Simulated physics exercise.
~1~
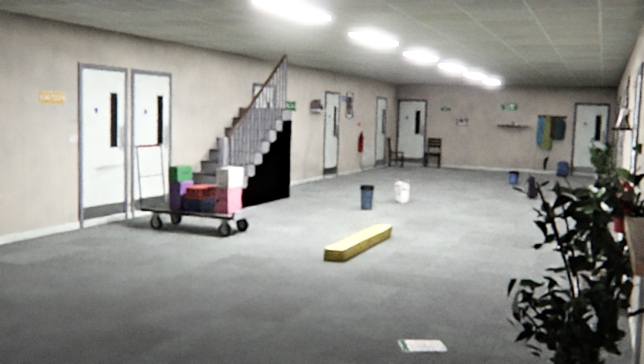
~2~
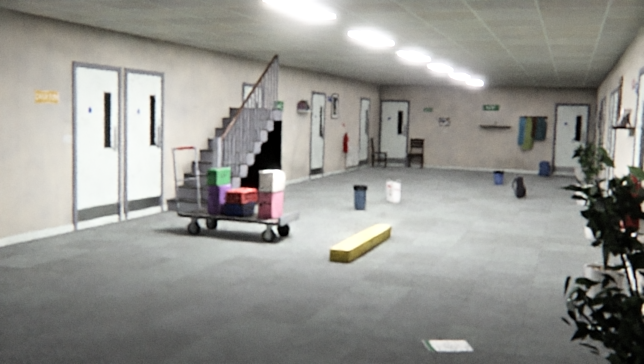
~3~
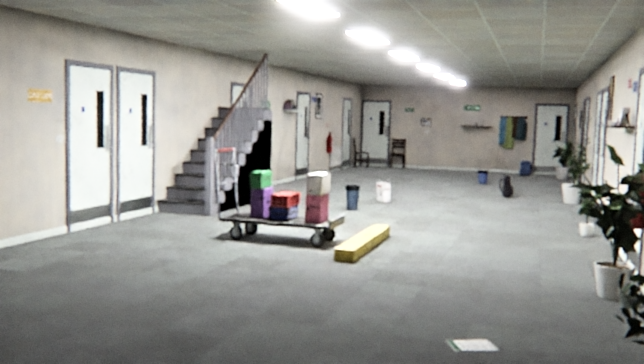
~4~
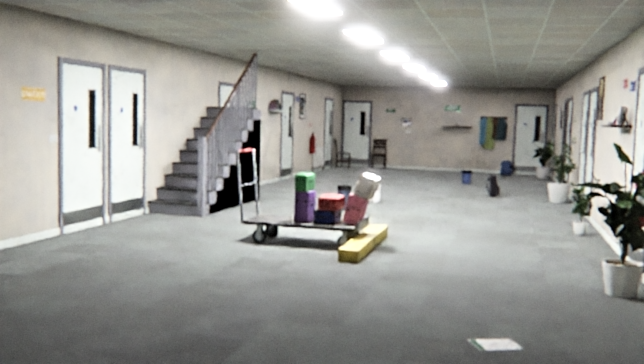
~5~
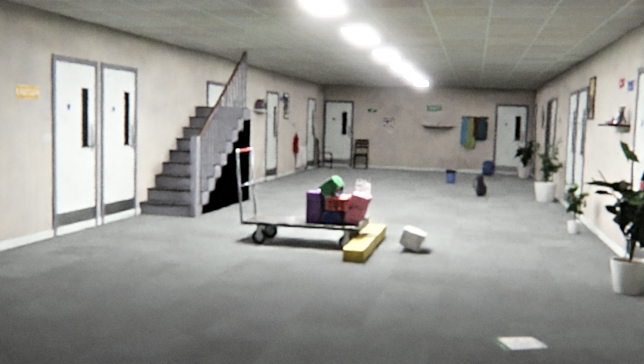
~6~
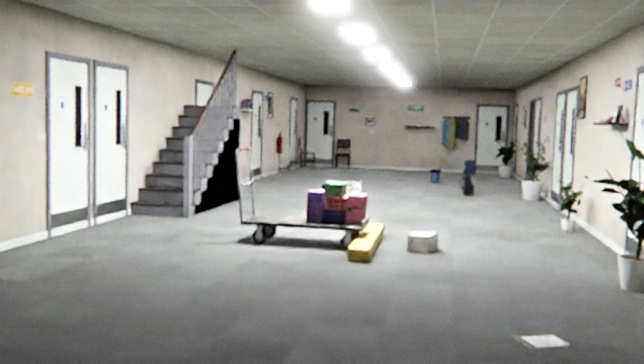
The clip opens on a flat cart loaded with colored boxes, rolling right across a gray corridor floor toward a low yellow sill, near a staircase. Its stacks stay upright as it closes in, while the view drifts slightly sideways. The cart reaches the sill and stops short, and the white box tips forward off the pink one. It drops to the floor beyond the sill as the green box leans off the purple one and topples toward the red box. At the end the white box lies on its side past the sill, while the others, including the pink, remain on the level cart.
